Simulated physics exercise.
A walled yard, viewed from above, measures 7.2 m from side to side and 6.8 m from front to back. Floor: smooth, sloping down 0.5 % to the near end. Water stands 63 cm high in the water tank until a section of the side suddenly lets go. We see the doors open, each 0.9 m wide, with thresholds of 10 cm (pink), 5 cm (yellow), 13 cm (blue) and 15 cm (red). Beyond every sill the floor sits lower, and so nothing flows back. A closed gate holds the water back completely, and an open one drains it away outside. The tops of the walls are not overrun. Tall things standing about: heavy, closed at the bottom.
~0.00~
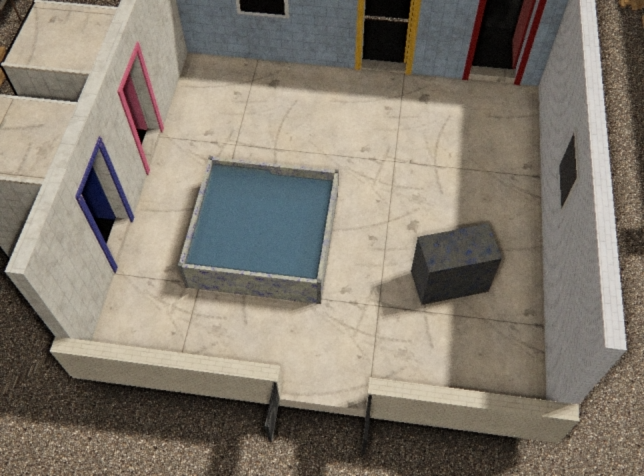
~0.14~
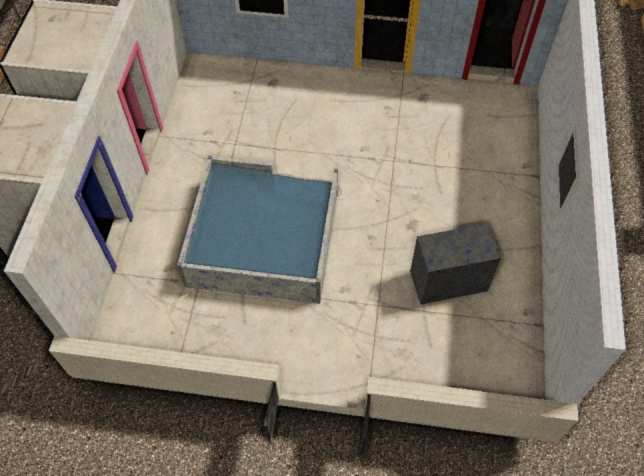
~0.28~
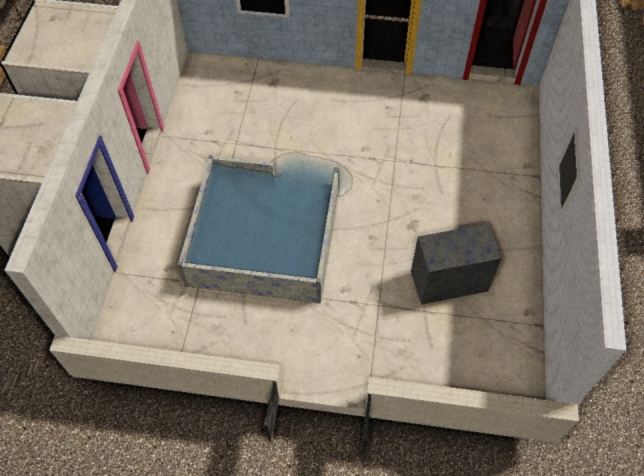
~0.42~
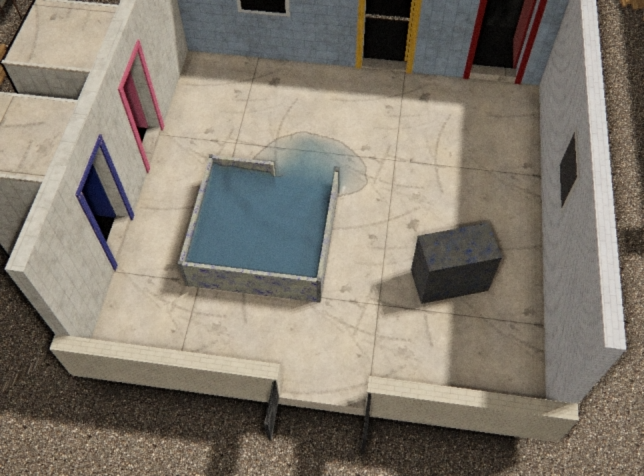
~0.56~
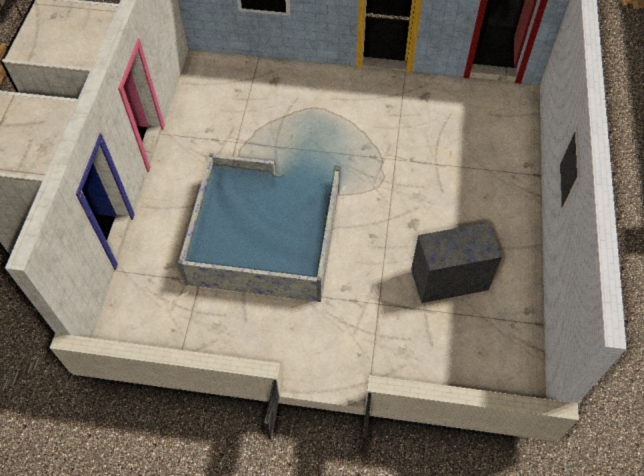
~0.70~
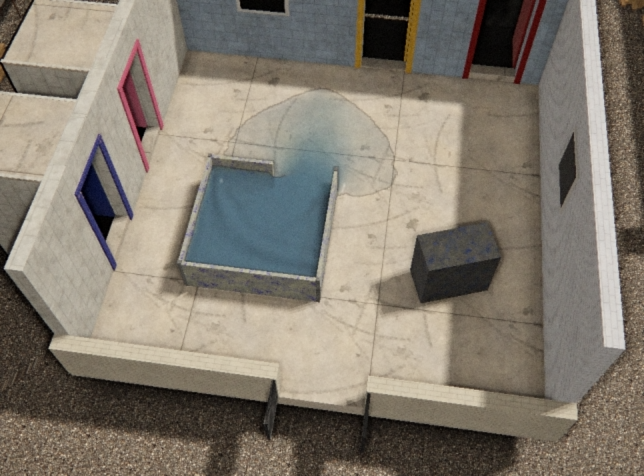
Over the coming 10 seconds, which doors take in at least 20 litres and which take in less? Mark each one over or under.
Pink door - under; yellow door - over; blue door - under; red door - under.
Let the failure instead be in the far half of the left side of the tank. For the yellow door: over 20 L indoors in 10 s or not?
Yellow: Falls short.
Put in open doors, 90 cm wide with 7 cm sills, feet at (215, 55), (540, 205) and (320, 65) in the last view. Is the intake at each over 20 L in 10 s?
In turn: Beyond it, short of it, beyond it.
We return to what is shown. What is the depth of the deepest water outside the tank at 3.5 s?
24 cm or so.
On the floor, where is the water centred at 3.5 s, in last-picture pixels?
At about (305, 165).
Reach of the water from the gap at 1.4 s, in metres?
I'd put it close to 3.4 m.
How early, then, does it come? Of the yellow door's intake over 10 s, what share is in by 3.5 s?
Estimate: Around 60 per cent.
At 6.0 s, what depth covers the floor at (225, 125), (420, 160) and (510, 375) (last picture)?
Roughly 4, 1, 0 cm.
After 1.4 s water covers 25 % of the floor and is deepest (34 cm) near (313, 184); pink door not reached, yellow door 6 cm at the sill, 5 L in, blue door not reached, red door not reached.
After 2.2 s water covers 30 % of the floor and is deepest (28 cm) near (326, 68); pink door not reached, yellow door 17 cm at the sill, 74 L in, blue door not reached, red door 8 cm at the sill, 0 L in.
After 3.5 s water covers 40 % of the floor and is deepest (24 cm) near (187, 54); pink door not reached, yellow door 16 cm at the sill, 182 L in, blue door not reached, red door 10 cm at the sill, 0 L in.
After 6.0 s water covers 70 % of the floor and is deepest (16 cm) near (533, 96); pink door 5 cm at the sill, 0 L in, yellow door 11 cm at the sill, 268 L in, blue door 3 cm at the sill, 0 L in, red door 12 cm at the sill, 2 L in.
After 10.0 s water covers 95 % of the floor and is deepest (10 cm) near (86, 355); pink door 4 cm at the sill, 0 L in, yellow door 7 cm at the sill, 307 L in, blue door 3 cm at the sill, 0 L in, red door 8 cm at the sill, 2 L in.
